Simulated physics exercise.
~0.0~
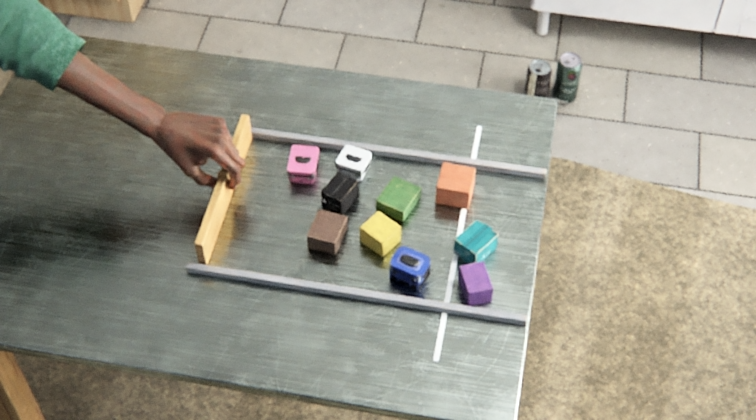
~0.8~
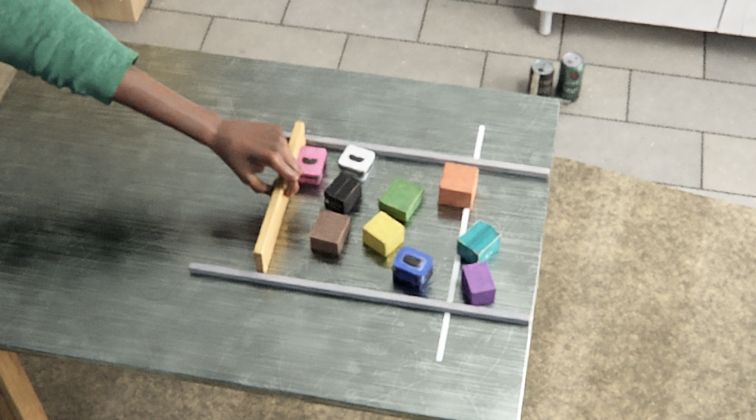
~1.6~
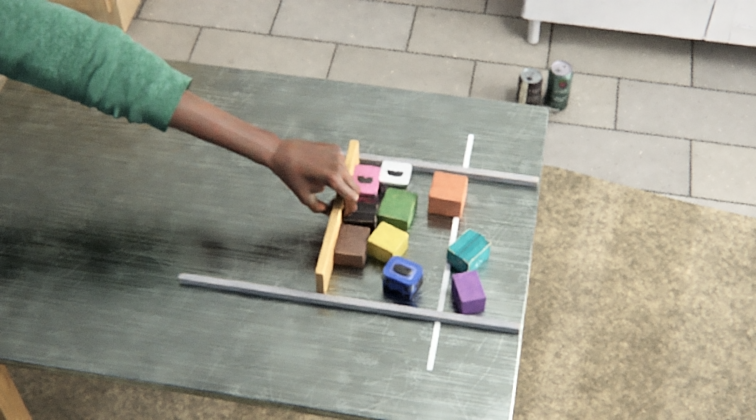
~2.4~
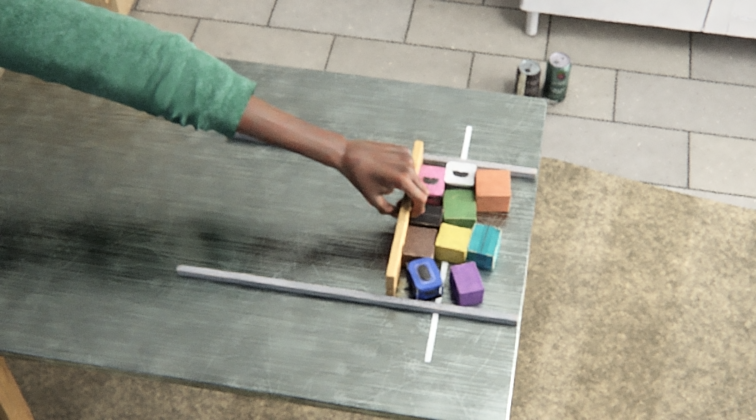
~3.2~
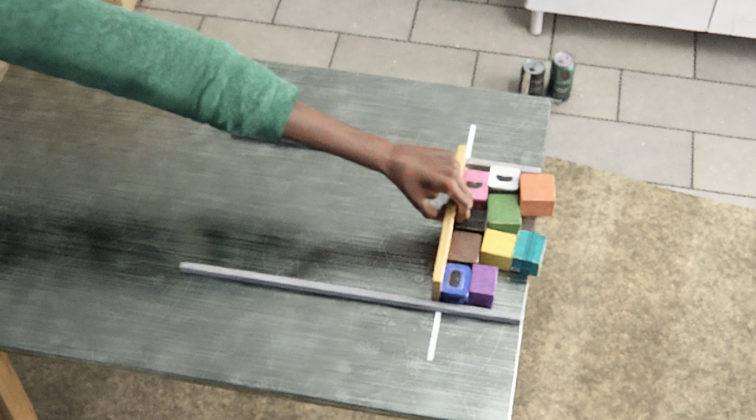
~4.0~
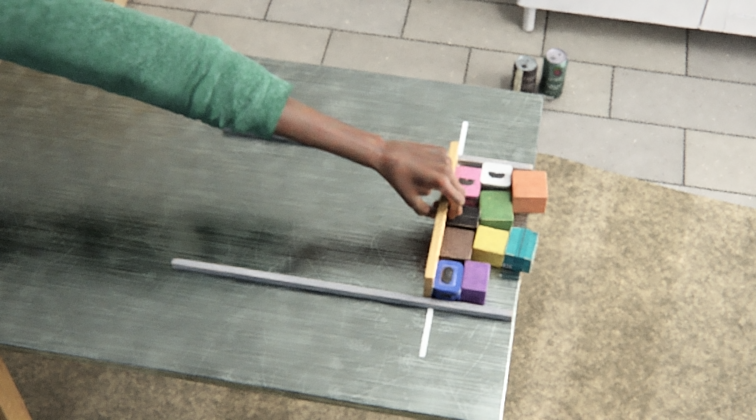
A hand slides a wooden board right, bunching colourful blocks at the table's edge without any falling.
